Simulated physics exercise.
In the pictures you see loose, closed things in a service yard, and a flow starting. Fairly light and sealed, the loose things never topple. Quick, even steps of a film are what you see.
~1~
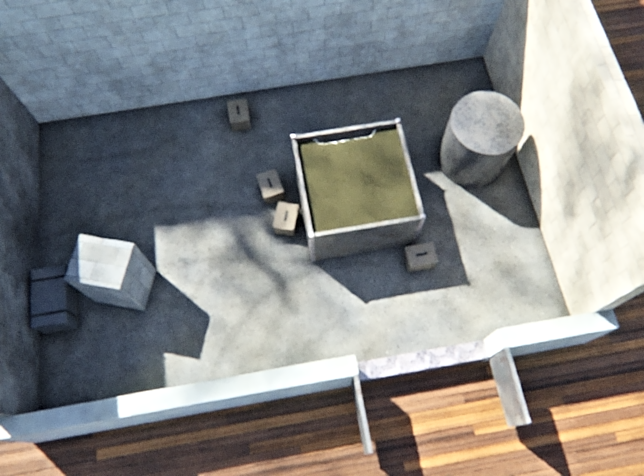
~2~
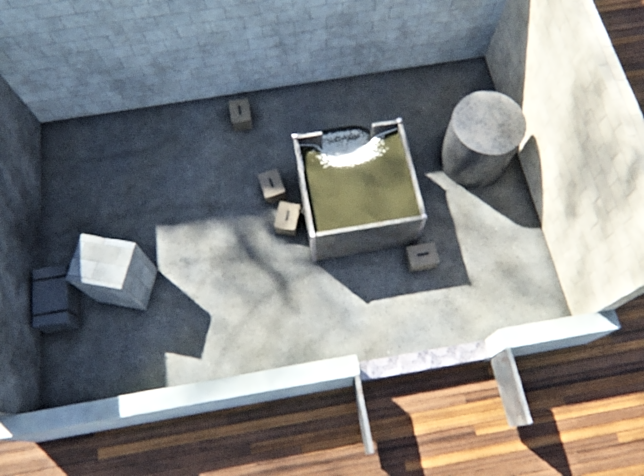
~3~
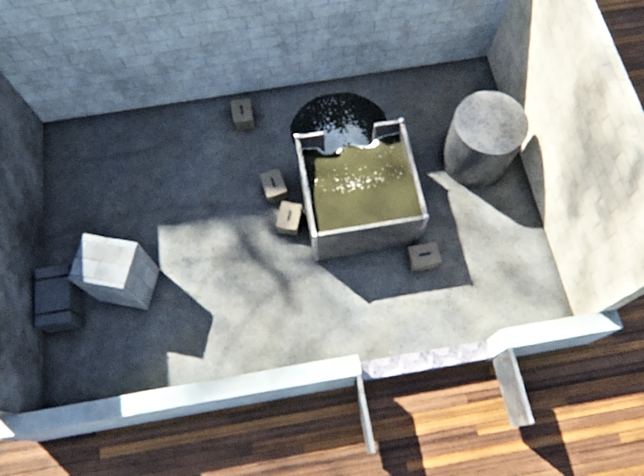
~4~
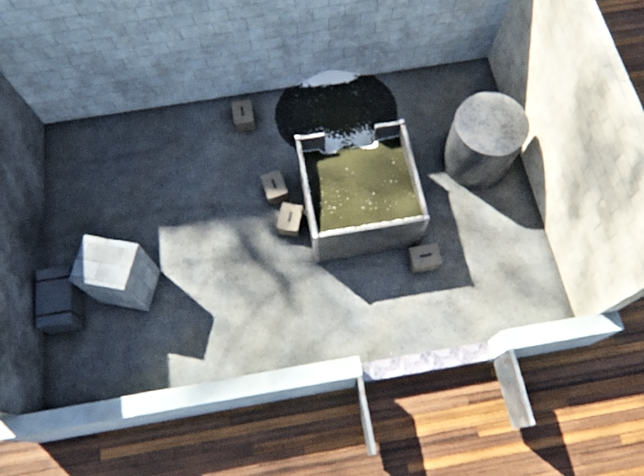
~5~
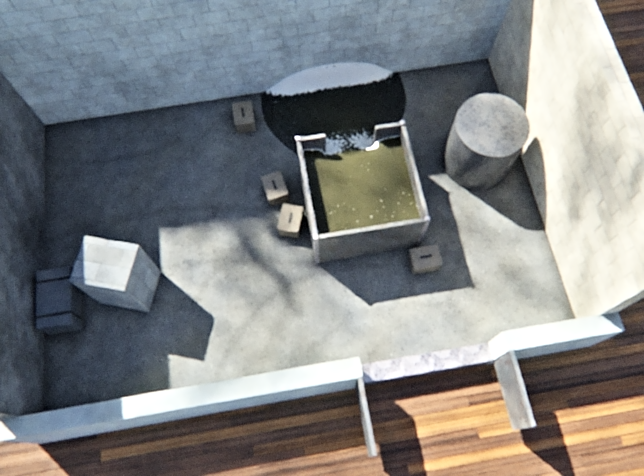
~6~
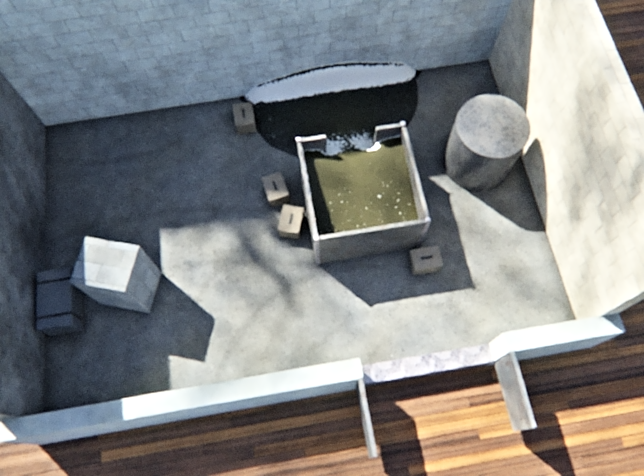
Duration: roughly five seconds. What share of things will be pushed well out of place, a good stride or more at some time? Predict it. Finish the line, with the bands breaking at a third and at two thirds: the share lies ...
The share lies between a third and two thirds.
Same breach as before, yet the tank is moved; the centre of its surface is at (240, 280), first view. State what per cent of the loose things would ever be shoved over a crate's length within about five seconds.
Roughly 60 per cent.
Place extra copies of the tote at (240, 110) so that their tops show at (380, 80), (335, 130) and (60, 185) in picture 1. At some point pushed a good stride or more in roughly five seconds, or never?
The first travels far, the second travels far and the third travels far.
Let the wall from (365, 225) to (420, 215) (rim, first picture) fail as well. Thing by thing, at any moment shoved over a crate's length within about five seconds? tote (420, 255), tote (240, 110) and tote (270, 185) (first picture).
Lab note - in sequence: Travelled far enough; did not travel far; did not travel far.
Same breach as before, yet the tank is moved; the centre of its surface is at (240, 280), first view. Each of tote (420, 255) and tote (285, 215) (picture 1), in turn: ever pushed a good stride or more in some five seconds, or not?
In order: Distance not reached, distance not reached.
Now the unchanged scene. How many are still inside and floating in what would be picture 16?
The count comes to 0.
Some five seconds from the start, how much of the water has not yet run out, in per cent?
Some 100 per cent.
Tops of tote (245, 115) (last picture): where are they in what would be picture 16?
(190, 174), roughly.
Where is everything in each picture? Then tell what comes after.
A trunk at (48, 296) rests on the ground; a tote at (270, 183), on the bottom; 0 of 5 have shifted, in the first picture.
A trunk at (50, 295) rests on the ground; a tote at (271, 183), on the bottom; 0 of 5 have shifted, in the second picture.
A trunk at (52, 295), on the bottom; a tote at (273, 183), on the bottom; 0 of 5 have shifted, in the third picture.
A trunk at (53, 296), on the bottom; a tote at (274, 184) rests on the ground; 0 of 5 have shifted, in the fourth picture.
A trunk at (54, 297), on the bottom; a tote at (274, 185), on the bottom; 0 of 5 have shifted, in the fifth picture.
A trunk at (54, 298) rests on the ground; a tote at (275, 186), on the bottom; 0 of 5 have shifted, in the sixth picture.
A moment on, 0 of 5 are well off their spots; 0 afloat.
Next, 1 of 5 are well off their spots; 0 afloat.
Later, 1 of 5 are well off their spots; 0 afloat.
In the end, 2 of 5 are well off their spots, and 2 have been at some point; 0 afloat.
